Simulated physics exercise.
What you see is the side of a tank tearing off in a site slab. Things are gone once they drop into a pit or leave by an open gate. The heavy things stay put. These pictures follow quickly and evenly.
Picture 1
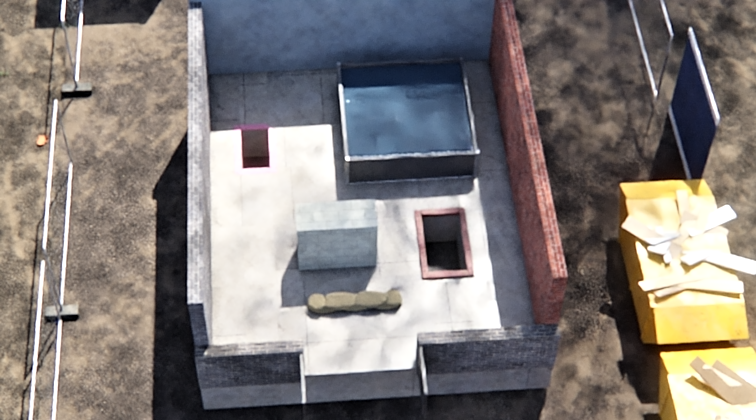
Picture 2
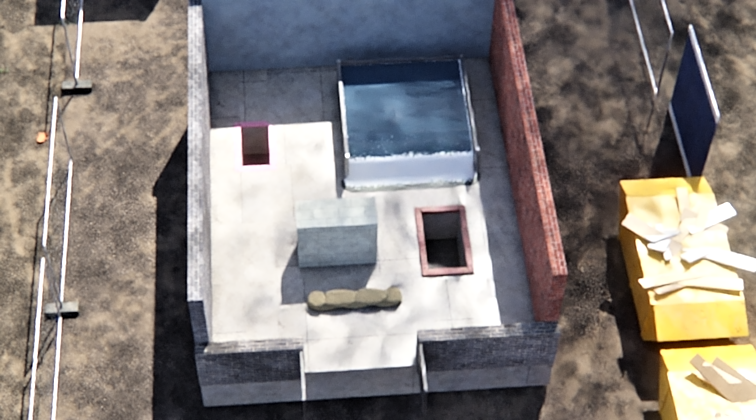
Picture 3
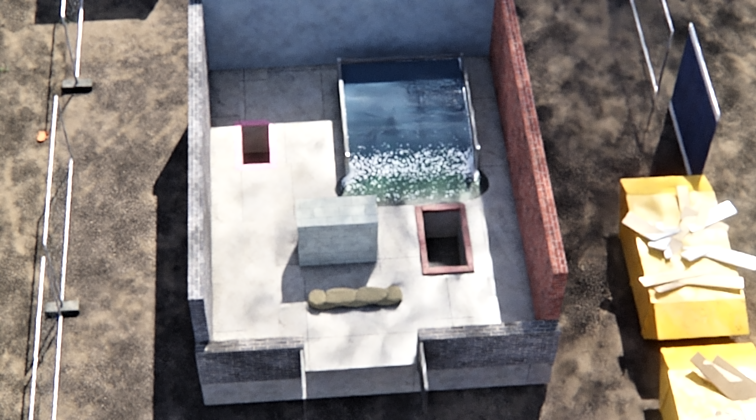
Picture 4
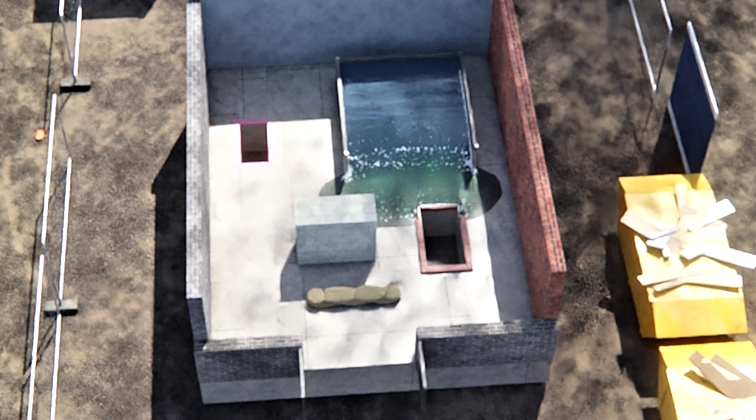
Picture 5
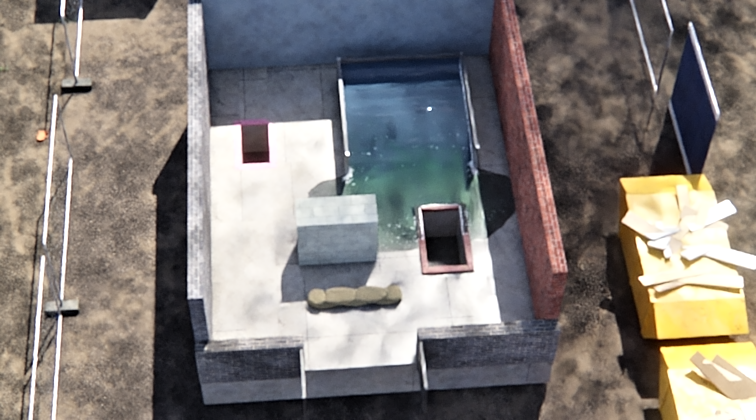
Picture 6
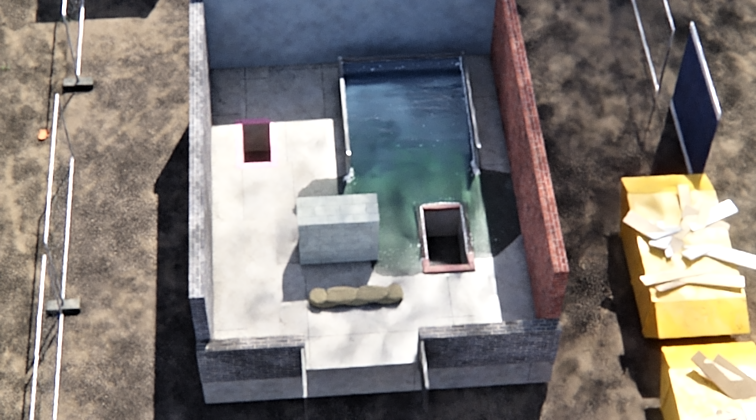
A walled concrete slab with a water tank, its near side giving way and blue-green water spreading past a grey block and around a framed pit.
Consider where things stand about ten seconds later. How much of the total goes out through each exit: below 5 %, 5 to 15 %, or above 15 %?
Outcome: Gate: Five to fifteen per cent; pink pit: Five to fifteen per cent; red pit: Past fifteen per cent.
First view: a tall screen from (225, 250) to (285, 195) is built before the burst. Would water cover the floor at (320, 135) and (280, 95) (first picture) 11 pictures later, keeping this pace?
In turn, the first is spared and the second spared.
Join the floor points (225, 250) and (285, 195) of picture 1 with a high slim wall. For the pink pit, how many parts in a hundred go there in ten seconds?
Share for pink - 2 in a hundred.
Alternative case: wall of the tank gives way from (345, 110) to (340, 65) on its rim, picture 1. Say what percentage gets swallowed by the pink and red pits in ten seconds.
Result - pink: 45 %; red: 0 %.
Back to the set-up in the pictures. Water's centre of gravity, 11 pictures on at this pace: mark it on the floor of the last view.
I reckon somewhere around (408, 190).
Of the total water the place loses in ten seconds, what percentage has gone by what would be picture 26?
Roughly 50 percent of it.
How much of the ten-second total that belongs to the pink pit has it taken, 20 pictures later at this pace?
Share at that point: Roughly 5 %.
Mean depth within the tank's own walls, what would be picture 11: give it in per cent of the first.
Roughly 58 percent.
A moment on, water covers 35 % of the floor; the gate 0 %, the pink pit 0 %, the red pit 8 %.
Next, water covers 50 % of the floor; the gate 1 %, the pink pit 0 %, the red pit 14 %.
Then, water covers 60 % of the floor; the gate 3 %, the pink pit 0 %, the red pit 21 %.
Later, water covers 80 % of the floor; the gate 7 %, the pink pit 3 %, the red pit 28 %.
In the end, water covers 95 % of the floor; the gate 13 %, the pink pit 7 %, the red pit 31 %.
